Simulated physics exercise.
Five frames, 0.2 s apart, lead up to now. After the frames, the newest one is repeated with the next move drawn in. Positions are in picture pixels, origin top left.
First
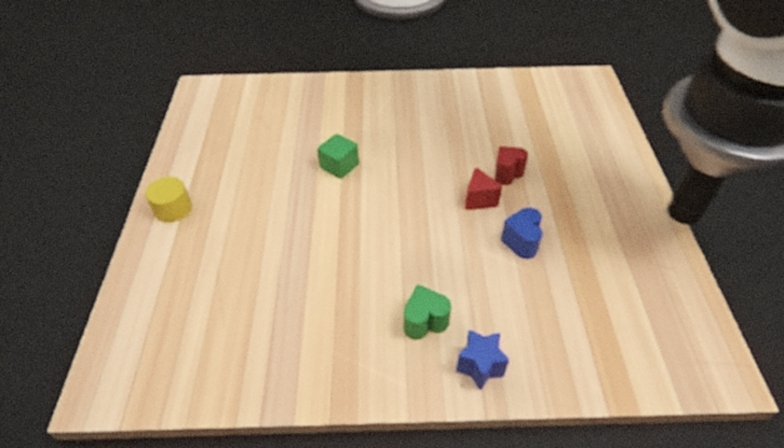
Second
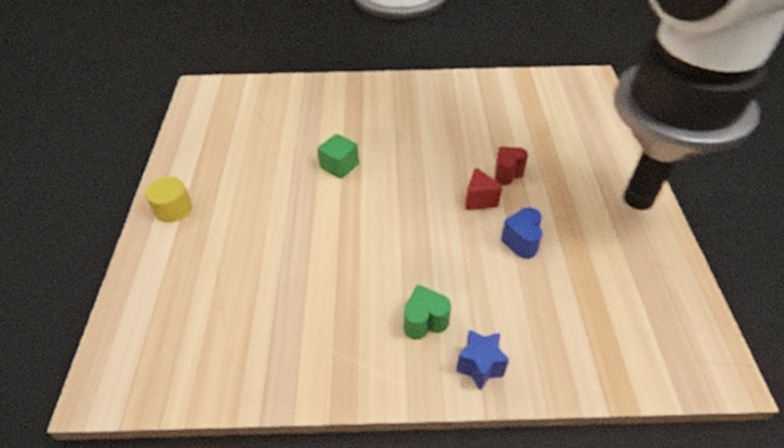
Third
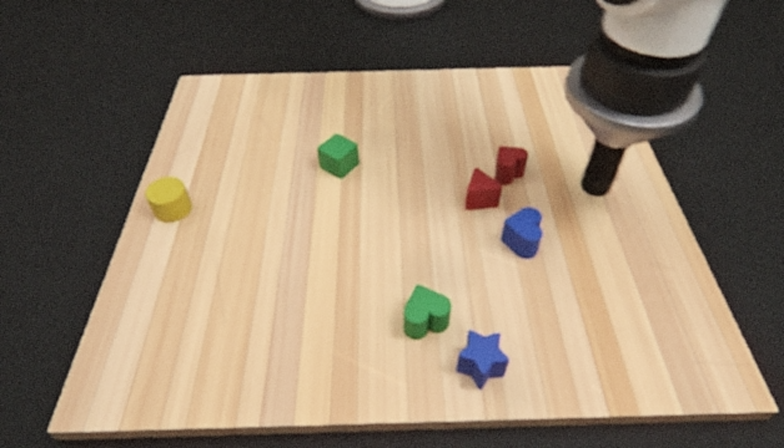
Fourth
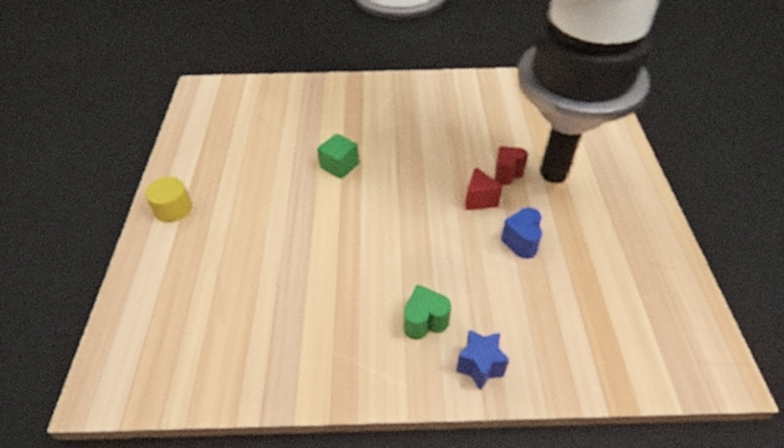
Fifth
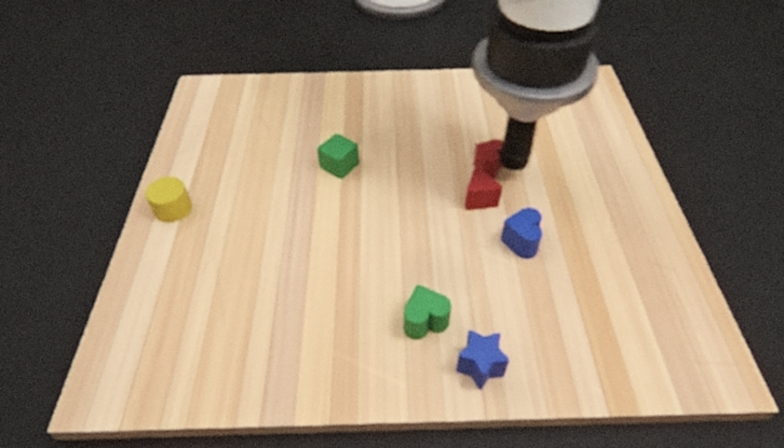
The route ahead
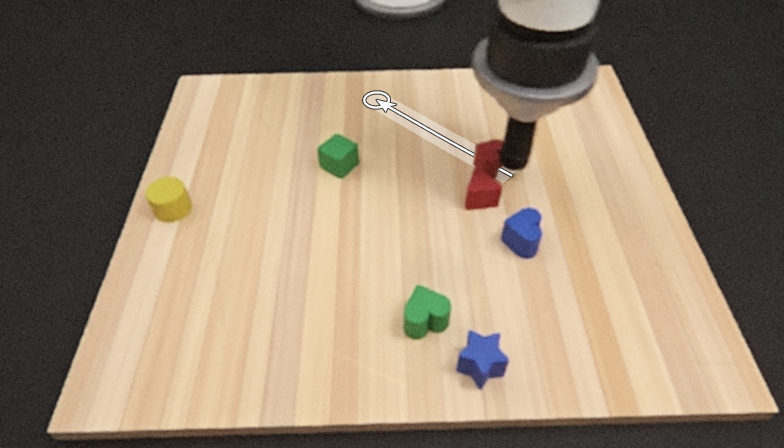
A robot arm with a grey collar and a black rod moves over a pale striped wooden board on a black surface, seen from above at an angle by a still camera. A yellow cylinder sits at left, a green cube at upper centre, a red heart, red triangular block and blue heart right of centre, a green heart and blue star below. The rod glides leftward from the right edge and nudges the red heart left.
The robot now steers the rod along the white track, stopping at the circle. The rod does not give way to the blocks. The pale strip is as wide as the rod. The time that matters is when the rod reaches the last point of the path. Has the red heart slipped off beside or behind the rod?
Going by the path, yes.
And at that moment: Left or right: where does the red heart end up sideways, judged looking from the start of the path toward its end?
Displaced left.
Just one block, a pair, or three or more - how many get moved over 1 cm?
The answer is a single block.
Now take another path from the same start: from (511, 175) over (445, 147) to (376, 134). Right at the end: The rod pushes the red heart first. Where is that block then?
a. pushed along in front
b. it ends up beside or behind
It's a.
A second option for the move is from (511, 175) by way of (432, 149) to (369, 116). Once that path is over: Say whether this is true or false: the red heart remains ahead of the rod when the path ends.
It is true.
Drawn move, from (511, 175) to (377, 100).
What follows on the original path. One third of the way, rod at (463, 135); red heart at (439, 126), turned 15° anticlockwise.
Two thirds of the way, rod at (417, 110); red heart at (406, 117), turned 80° anticlockwise.
At the end, rod at (376, 87); red three-sided block still; red heart at (406, 117), turned 80° anticlockwise.
